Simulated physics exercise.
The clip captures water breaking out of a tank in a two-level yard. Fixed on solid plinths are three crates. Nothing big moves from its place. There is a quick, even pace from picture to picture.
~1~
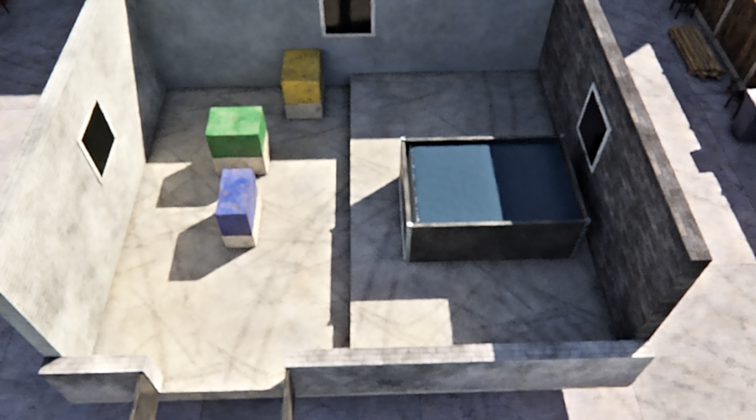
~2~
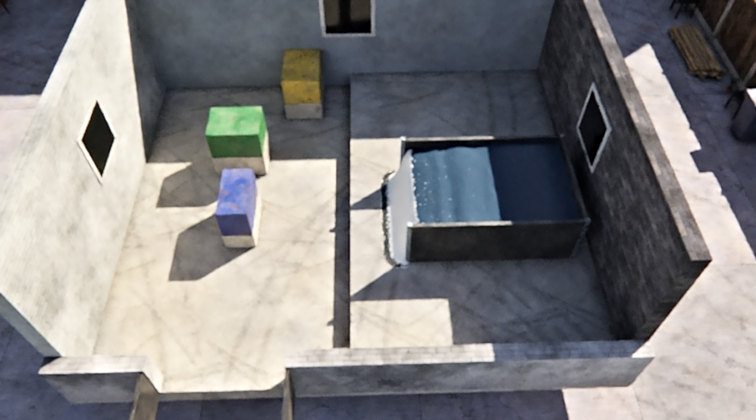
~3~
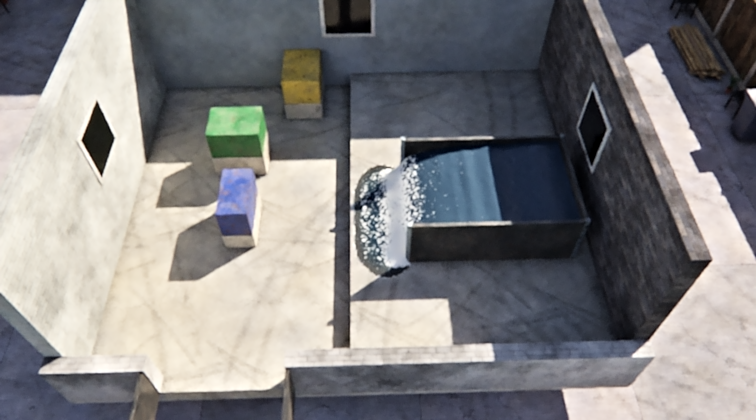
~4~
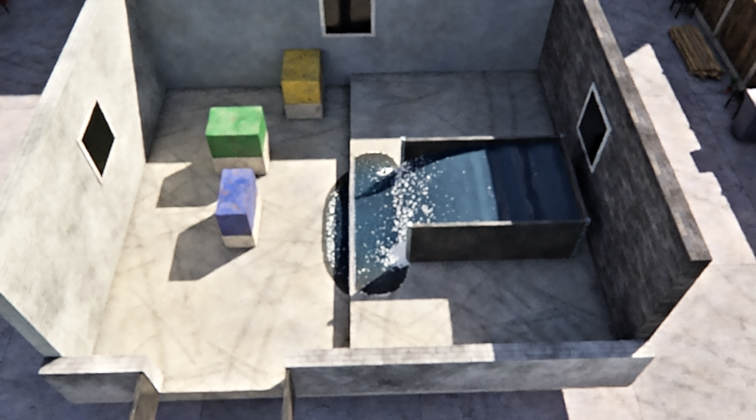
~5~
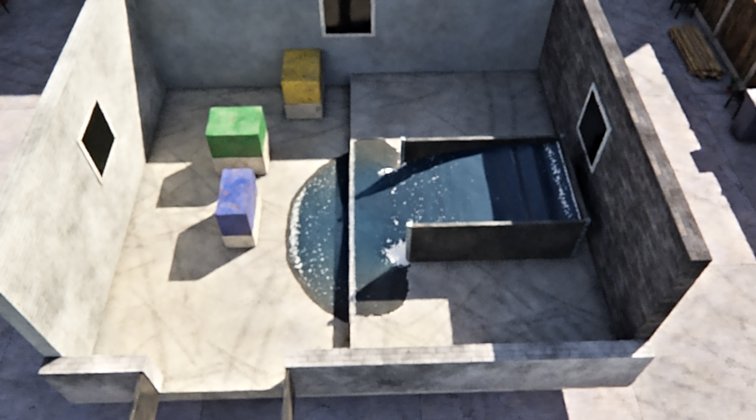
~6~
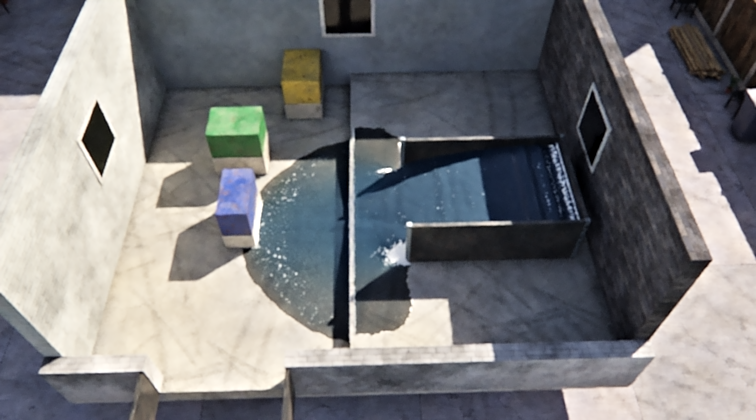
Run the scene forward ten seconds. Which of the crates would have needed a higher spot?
Outcome: The blue crate is not missed by the water this time; the green crate is missed by the water this time; the yellow crate is missed by the water this time.
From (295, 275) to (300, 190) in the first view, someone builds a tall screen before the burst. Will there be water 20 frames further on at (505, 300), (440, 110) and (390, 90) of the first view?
One by one: Spared, spared, soaked.
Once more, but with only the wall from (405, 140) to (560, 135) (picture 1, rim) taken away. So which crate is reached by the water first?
The yellow one.
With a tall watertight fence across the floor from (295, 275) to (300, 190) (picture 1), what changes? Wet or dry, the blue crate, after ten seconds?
Blue: Left dry.
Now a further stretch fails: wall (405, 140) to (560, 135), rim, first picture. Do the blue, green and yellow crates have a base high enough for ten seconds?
The blue crate is not overtopped, the green crate is not overtopped, and the yellow crate is overtopped.
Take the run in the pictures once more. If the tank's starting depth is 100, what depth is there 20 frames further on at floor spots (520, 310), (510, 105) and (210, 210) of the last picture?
The three come to near 0, 0 and 2 per cent respectively.
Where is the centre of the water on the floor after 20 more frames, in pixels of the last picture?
The balance point is around (282, 221).
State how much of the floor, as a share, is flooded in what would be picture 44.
About 60 in a hundred.
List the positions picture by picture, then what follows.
In the first frame, still water in the tank at (489, 181).
In the second frame, water pours out at (406, 206) and has run to (398, 174).
In the third frame, the front is at (377, 169), out from the gap at (406, 207).
In the fourth frame, water pours out at (406, 209) and has run to (353, 162).
In the fifth frame, the front is at (299, 195), out from the gap at (406, 209).
In the sixth frame, the front is at (261, 196), out from the gap at (406, 209).
A moment on, water covers 40 % of the floor; the blue crate water round its plinth, the green crate water round its plinth, the yellow crate water round its plinth.
Next, water covers 50 % of the floor; the blue crate water round its plinth, the green crate water round its plinth, the yellow crate water round its plinth.
Then, water covers 55 % of the floor; the blue crate water round its plinth, the green crate water round its plinth, the yellow crate water round its plinth.
Later, water covers 60 % of the floor; the blue crate water round its plinth, the green crate water round its plinth, the yellow crate water round its plinth.
In the end, water covers 60 % of the floor; the blue crate was topped, the green crate stayed above the water, the yellow crate stayed above the water.
